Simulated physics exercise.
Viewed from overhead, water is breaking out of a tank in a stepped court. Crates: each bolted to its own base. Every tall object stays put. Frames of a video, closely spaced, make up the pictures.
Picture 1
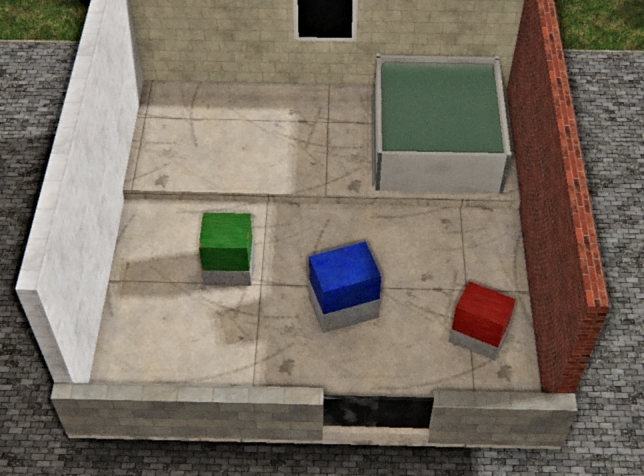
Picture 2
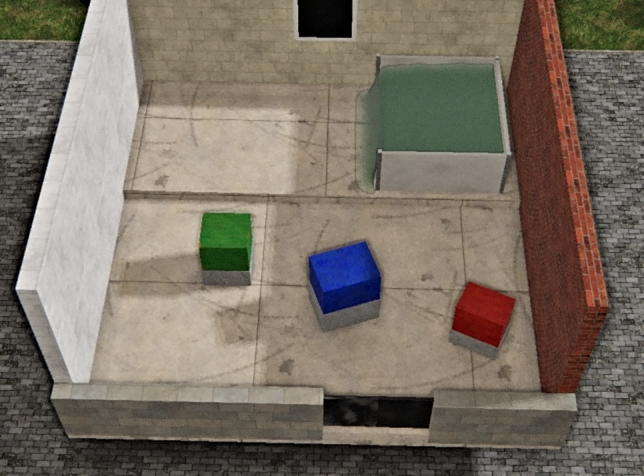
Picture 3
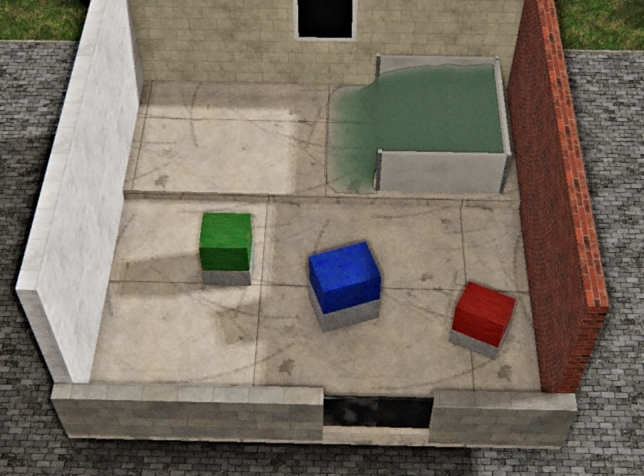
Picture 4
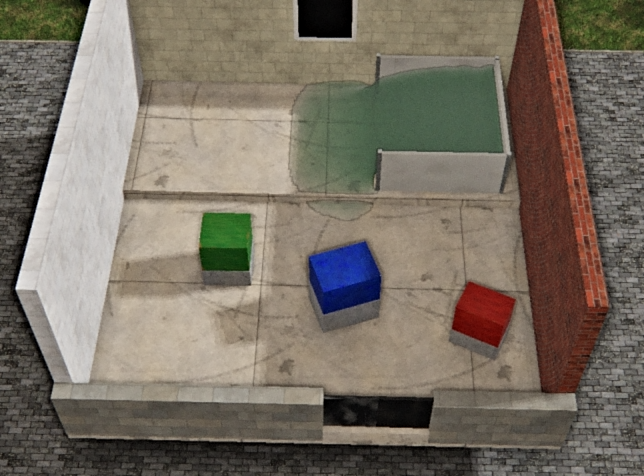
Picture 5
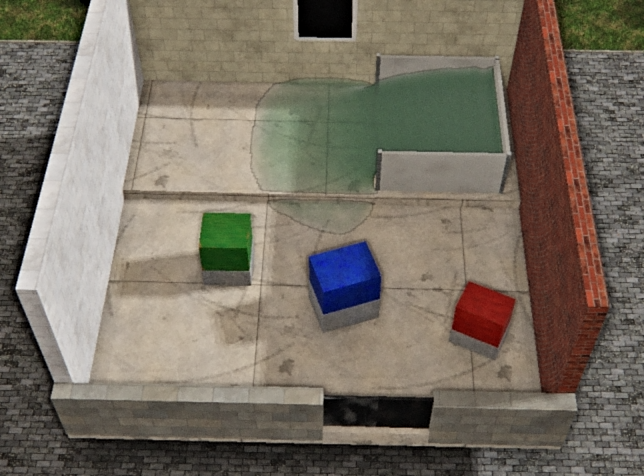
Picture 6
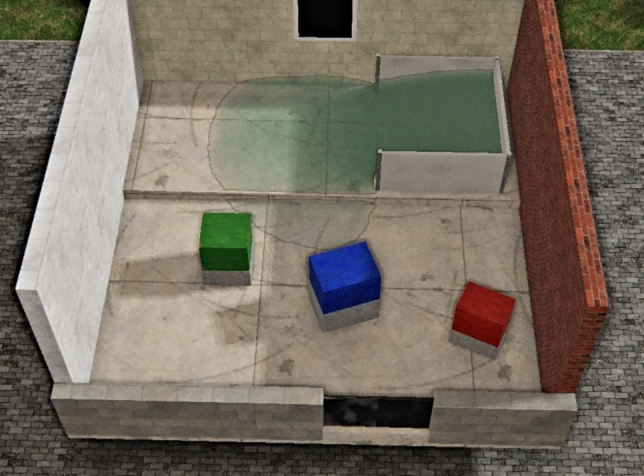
To begin with, a tank of green water stands whole at the back right of a walled, stepped court, with green, blue and red blocks in front. Water then breaks out of its left side, spreads left across the upper level, and runs over the step toward the viewer, thinning between the green and blue blocks.
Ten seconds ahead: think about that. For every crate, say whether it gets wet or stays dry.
At the end, the red crate has a tall enough plinth. The green crate has a tall enough plinth. The blue crate has a tall enough plinth.
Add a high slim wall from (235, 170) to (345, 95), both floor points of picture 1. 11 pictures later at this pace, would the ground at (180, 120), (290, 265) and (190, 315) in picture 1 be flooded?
Outcome by spot, in order - watered, watered, unwatered.
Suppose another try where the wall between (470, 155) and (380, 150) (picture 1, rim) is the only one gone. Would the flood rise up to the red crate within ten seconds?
Looking at the red crate, it is hit.
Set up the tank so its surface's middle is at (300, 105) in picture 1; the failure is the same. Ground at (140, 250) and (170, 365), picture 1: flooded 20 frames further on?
The first spot is wetted, while the second is wetted.
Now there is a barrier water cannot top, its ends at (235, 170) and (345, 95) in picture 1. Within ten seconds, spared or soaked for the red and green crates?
One by one: The red one escapes it; the green one takes water.
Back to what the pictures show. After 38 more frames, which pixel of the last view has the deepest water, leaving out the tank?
Approximate pixel: (541, 397).
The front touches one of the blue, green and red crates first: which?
Answer: The green crate.
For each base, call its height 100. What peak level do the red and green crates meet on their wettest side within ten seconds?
Respectively 60 % and 60 %.
A moment on, water covers 40 % of the floor; the red crate not reached, the green crate water round its plinth, the blue crate not reached.
Next, water covers 50 % of the floor; the red crate not reached, the green crate water round its plinth, the blue crate water round its plinth.
Then, water covers 65 % of the floor; the red crate not reached, the green crate water round its plinth, the blue crate water round its plinth.
Later, water covers 95 % of the floor; the red crate water round its plinth, the green crate water round its plinth, the blue crate water round its plinth.
In the end, water covers 100 % of the floor; the red crate stayed above the water, the green crate stayed above the water, the blue crate stayed above the water.
